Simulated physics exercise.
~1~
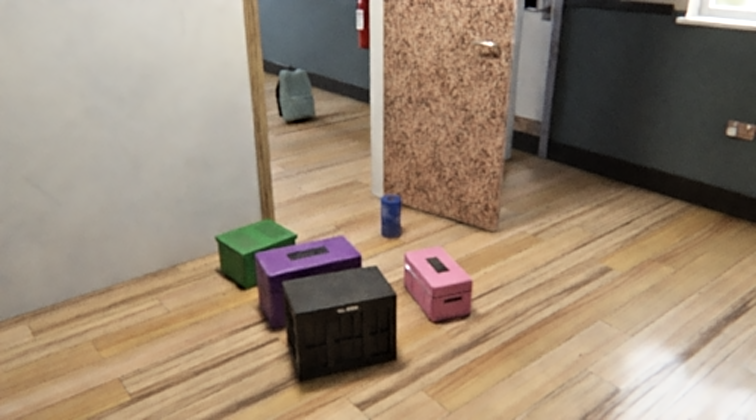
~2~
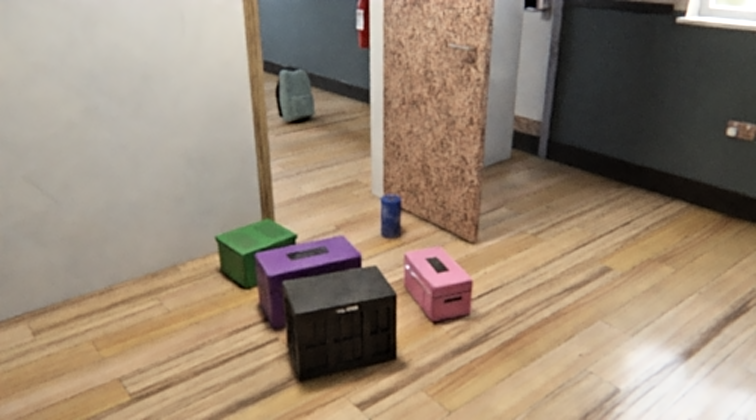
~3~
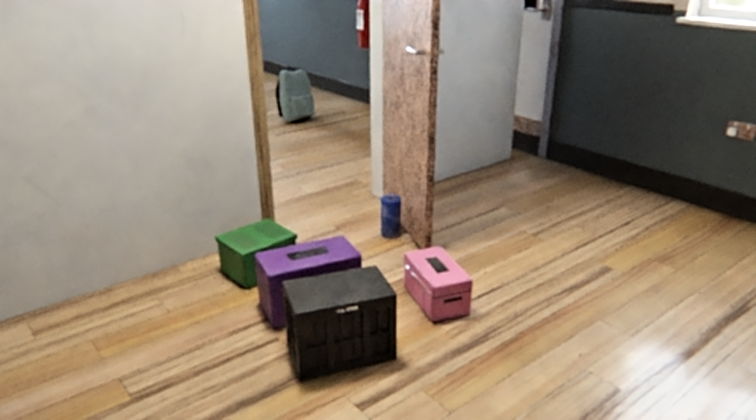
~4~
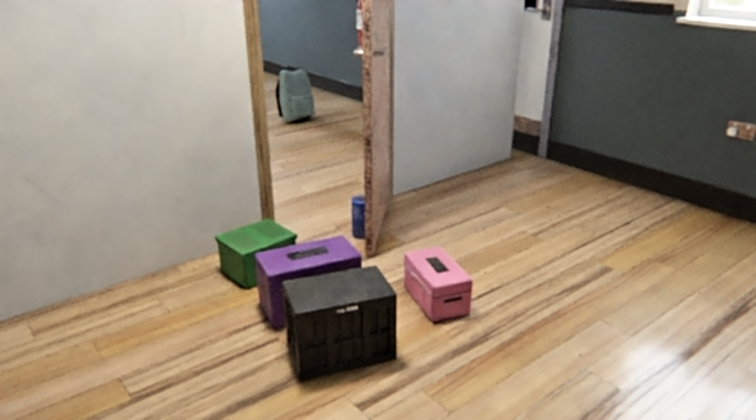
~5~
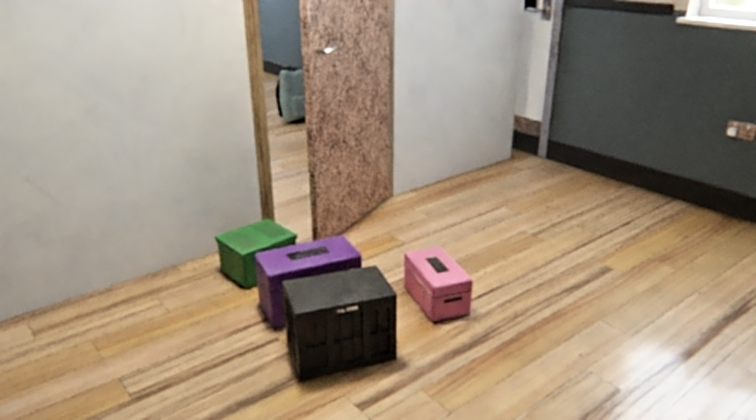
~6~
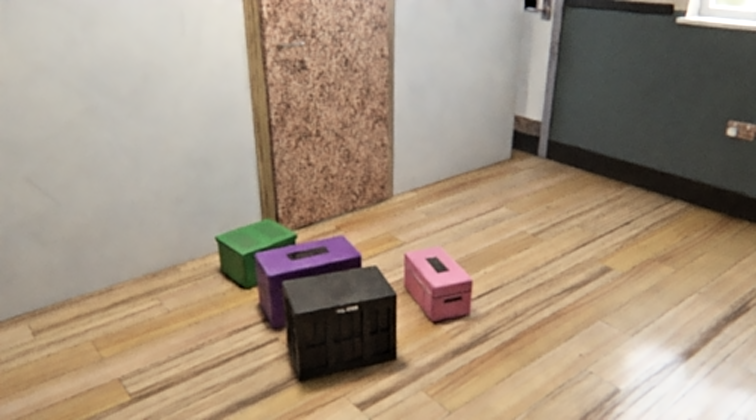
A speckled brown door stands wide open in a room with pale walls and a wooden floor, seen from slightly above, with a grey-green backpack visible through the doorway. A green tote, a purple toolbox and a black crate sit close together at centre left, a pink toolbox lies to their right, and a blue roll stands upright by the door. The door swings steadily leftward towards its frame. It reaches the blue roll, which shifts left, still upright, then disappears behind the door. The door ends across the doorway, hiding the backpack, while the boxes stay put.
